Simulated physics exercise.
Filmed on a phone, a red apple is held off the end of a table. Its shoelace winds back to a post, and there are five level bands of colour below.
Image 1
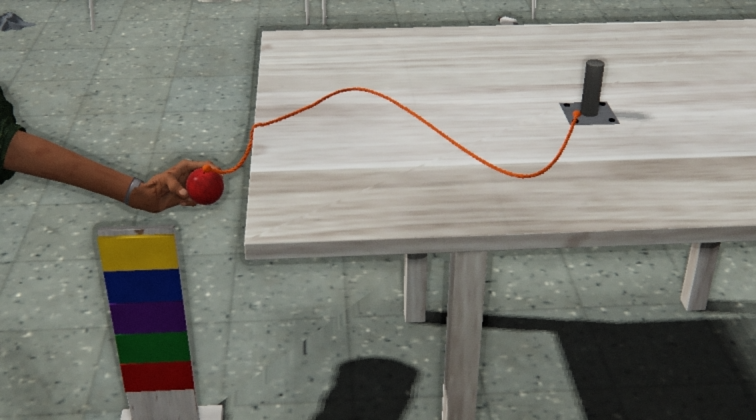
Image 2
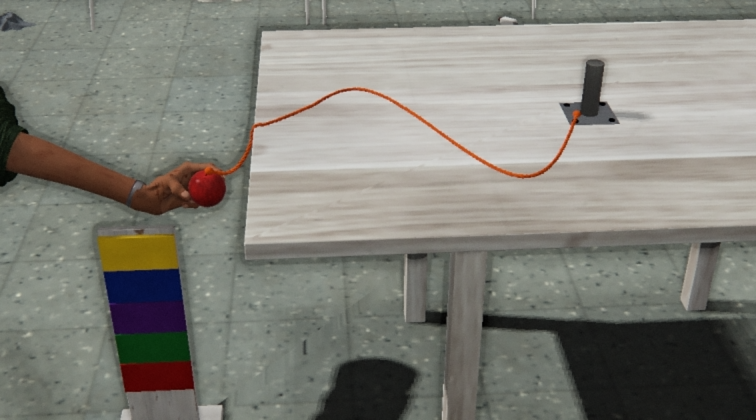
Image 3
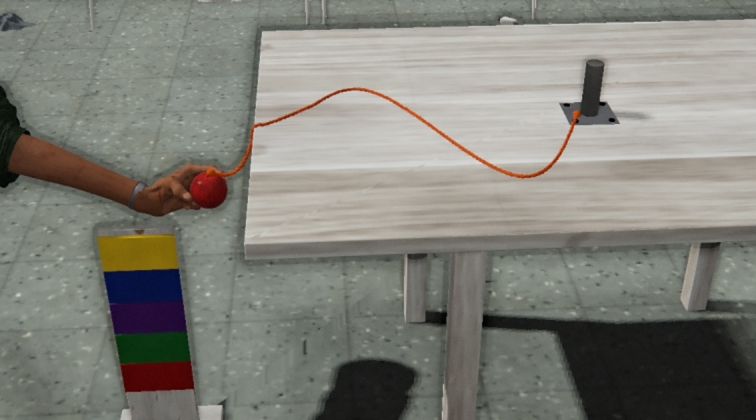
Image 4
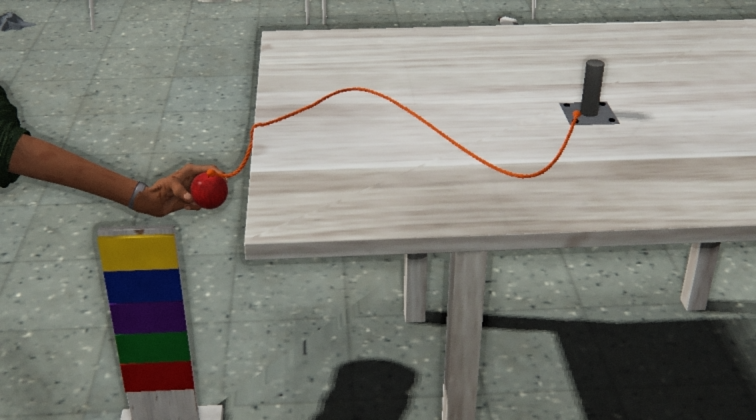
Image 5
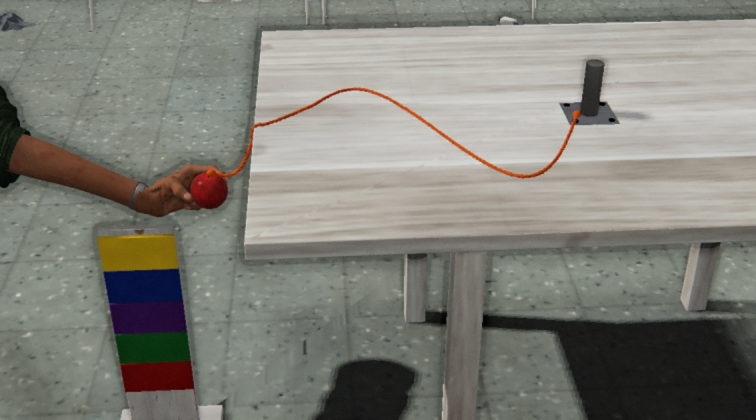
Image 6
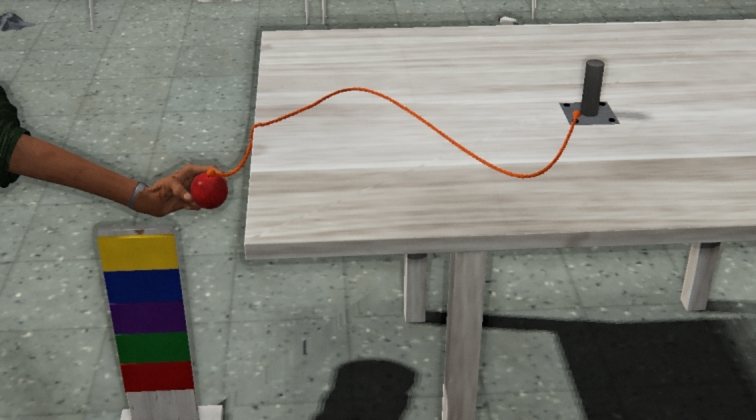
A hand holds a red apple on an orange shoelace beside a table, barely moving.
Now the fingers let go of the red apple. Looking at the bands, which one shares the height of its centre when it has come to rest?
The red one shares that height.
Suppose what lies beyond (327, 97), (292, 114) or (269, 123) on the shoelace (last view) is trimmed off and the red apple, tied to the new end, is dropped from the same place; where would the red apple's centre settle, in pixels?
About (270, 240), then (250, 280), then (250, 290).
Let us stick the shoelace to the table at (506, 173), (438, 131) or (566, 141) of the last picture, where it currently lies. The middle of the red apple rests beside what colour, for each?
Answer: Purple, blue and green, in that order.
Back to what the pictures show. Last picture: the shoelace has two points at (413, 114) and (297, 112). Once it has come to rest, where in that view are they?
The first lands at (268, 141), while the second lands at (270, 274).
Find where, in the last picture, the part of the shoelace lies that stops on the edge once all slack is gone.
It sits at about (405, 109).
Early on, apple near (283, 353); level with green.
Midway, apple near (262, 378); level with red.
Finally, apple near (282, 387); level with red. Its middle rests at the red band.
